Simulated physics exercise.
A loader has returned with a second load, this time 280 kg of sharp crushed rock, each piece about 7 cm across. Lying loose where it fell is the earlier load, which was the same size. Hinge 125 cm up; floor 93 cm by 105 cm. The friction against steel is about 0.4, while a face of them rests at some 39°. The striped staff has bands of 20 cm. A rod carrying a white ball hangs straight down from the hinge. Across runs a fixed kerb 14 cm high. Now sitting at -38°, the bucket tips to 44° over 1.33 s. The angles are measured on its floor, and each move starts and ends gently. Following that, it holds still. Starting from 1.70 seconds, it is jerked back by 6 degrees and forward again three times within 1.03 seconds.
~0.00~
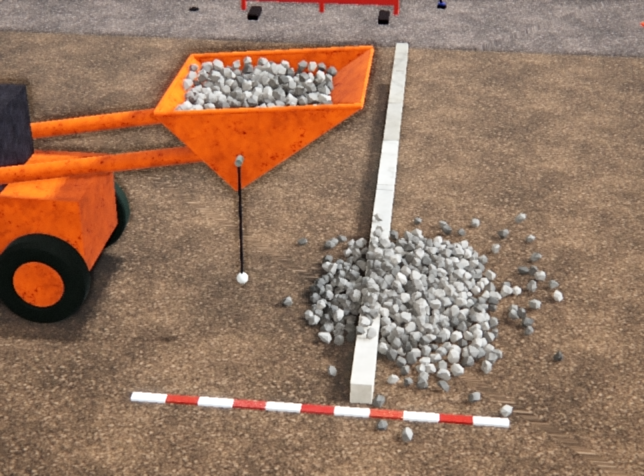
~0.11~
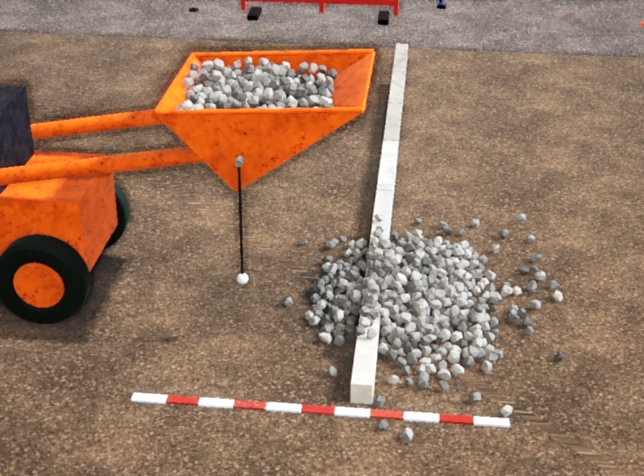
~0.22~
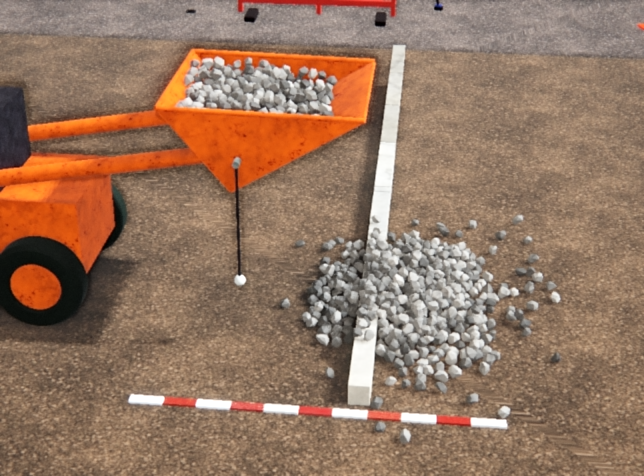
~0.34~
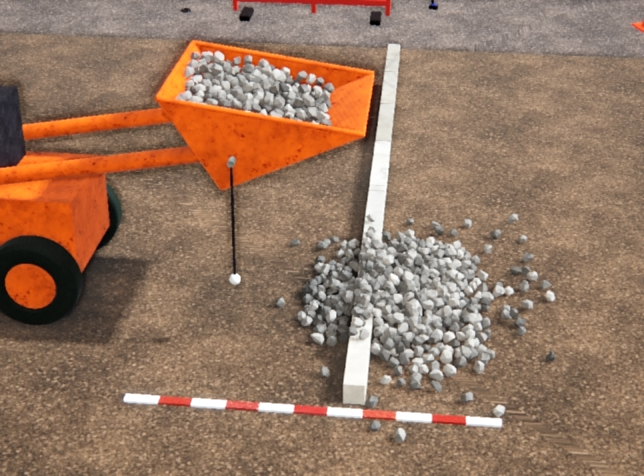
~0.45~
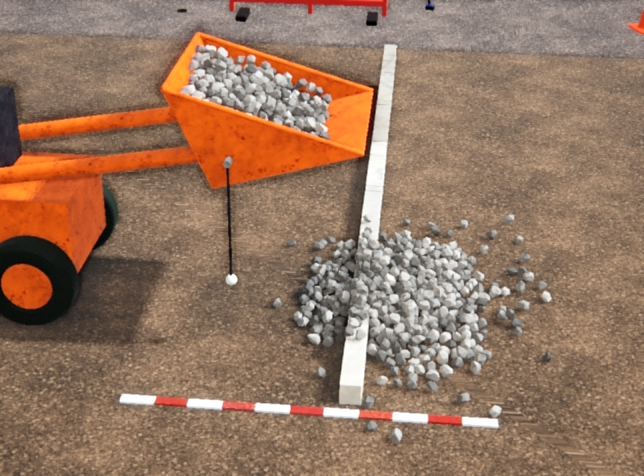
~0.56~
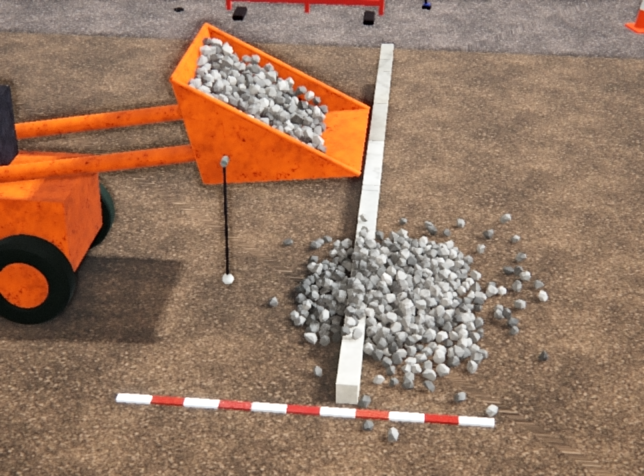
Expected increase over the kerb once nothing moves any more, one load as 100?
About 46 in every hundred.
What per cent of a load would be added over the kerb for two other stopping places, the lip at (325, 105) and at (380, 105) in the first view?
Near 15 per cent from the first place, 70 from the second.
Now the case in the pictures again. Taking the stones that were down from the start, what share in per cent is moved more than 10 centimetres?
About 5 %.
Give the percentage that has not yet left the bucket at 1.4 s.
Held: Around 55 % of the load.
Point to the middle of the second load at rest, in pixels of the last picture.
In the last view, somewhere near (361, 281).
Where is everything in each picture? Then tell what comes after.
In the first picture, the bucket is at -38°, its lip at (361, 106); the top of the load is at (261, 73). The earlier load is highest near (384, 269), 24 cm above ground level, 22 % on this side of the kerb, 78 % over the kerb.
In the second picture, the bucket is at -36°, its lip at (363, 110); the top of the load is at (237, 72); the stones move at 0.1 m/s on average.
The third picture shows lip at (364, 121), floor tilted -32°, highest stones at (219, 71); the stones move at 0.2 m/s on average.
The fourth picture shows lip at (364, 135), floor tilted -25°, highest stones at (203, 64); the stones move at 0.3 m/s on average.
The fifth picture shows lip at (363, 154), floor tilted -16°, highest stones at (205, 58); the stones move at 0.3 m/s on average.
In the sixth picture, the bucket is at -7°, its lip at (359, 175); the top of the load is at (209, 53); the stones move at 0.3 m/s on average.
After 1.0 s the floor is at 31°; in per cent of one load, 100 in the bucket, 22 on this side of the kerb, 78 over the kerb; the foremost stones are at (528, 284).
After 1.4 s the floor is at 44°; in per cent of one load, 57 in the bucket, 64 on this side of the kerb, 79 over the kerb; the foremost stones are at (528, 284).
After 3.2 s the floor is at 44°; in per cent of one load, 0 in the bucket, 76 on this side of the kerb, 124 over the kerb; the foremost stones are at (531, 298).
After 5.7 s the floor is at 44°; in per cent of one load, 0 in the bucket, 76 on this side of the kerb, 124 over the kerb; the foremost stones are at (531, 298). Net gain over the kerb, 46.
